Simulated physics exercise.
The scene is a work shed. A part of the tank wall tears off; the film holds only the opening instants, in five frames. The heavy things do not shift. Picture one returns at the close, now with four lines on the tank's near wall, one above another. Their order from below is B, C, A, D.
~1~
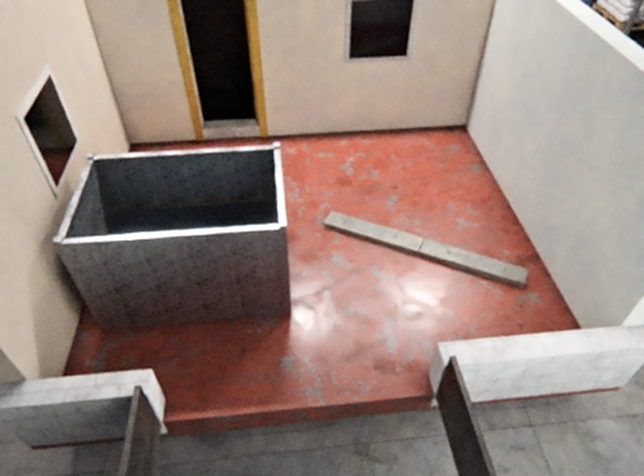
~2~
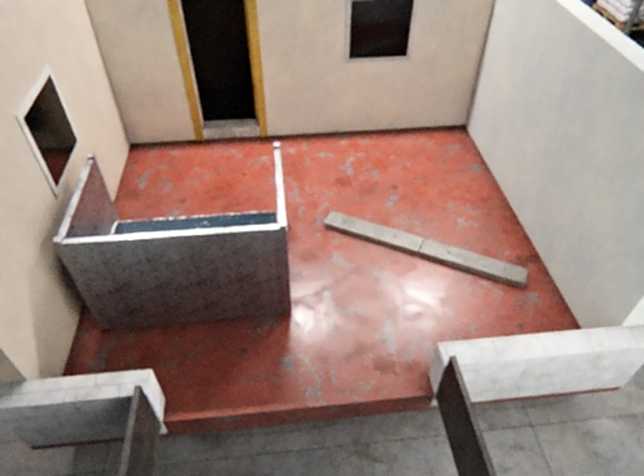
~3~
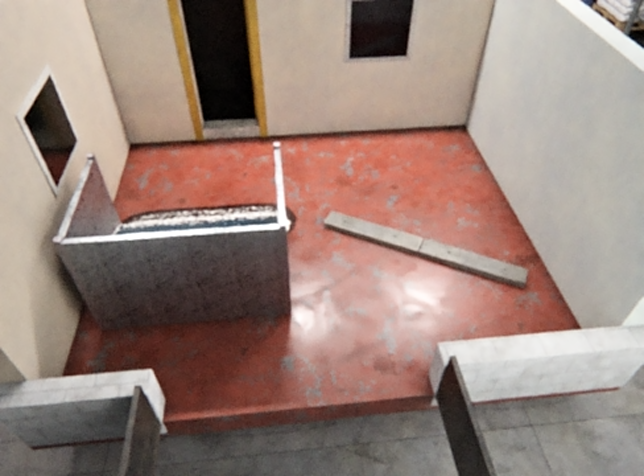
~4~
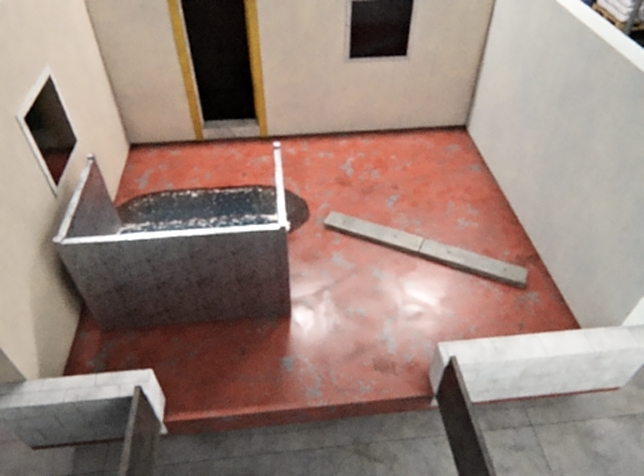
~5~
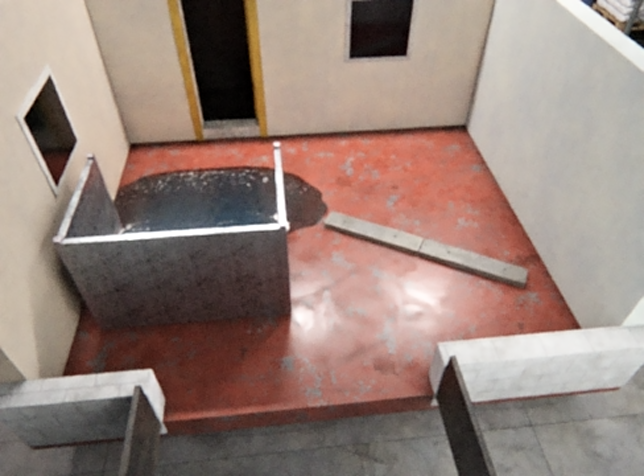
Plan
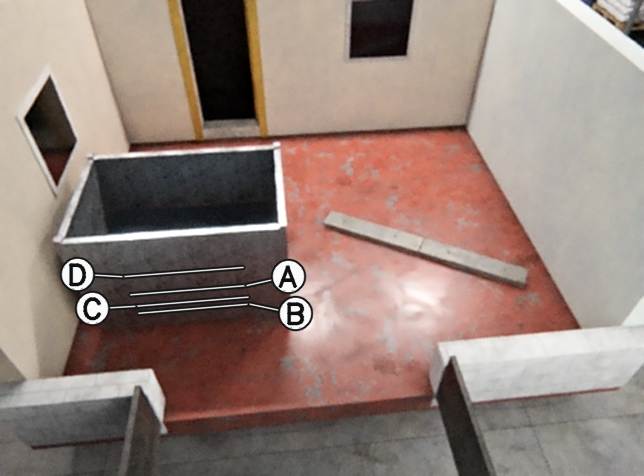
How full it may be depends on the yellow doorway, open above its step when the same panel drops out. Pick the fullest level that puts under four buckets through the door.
Choose C.
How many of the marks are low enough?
Two.
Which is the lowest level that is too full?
Level A.
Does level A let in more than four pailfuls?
Yes, that goes wrong.
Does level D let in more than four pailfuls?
Yes.
On the marked copy, A at (188, 290); B at (194, 308); C at (192, 301); D at (183, 272); from the bottom up B, C, A, D.
For level A, about 9 bucketfuls get in.
For level B, nothing gets over.
For level C, a bucket or two gets in.
For level D, dozens of bucketfuls pour in.
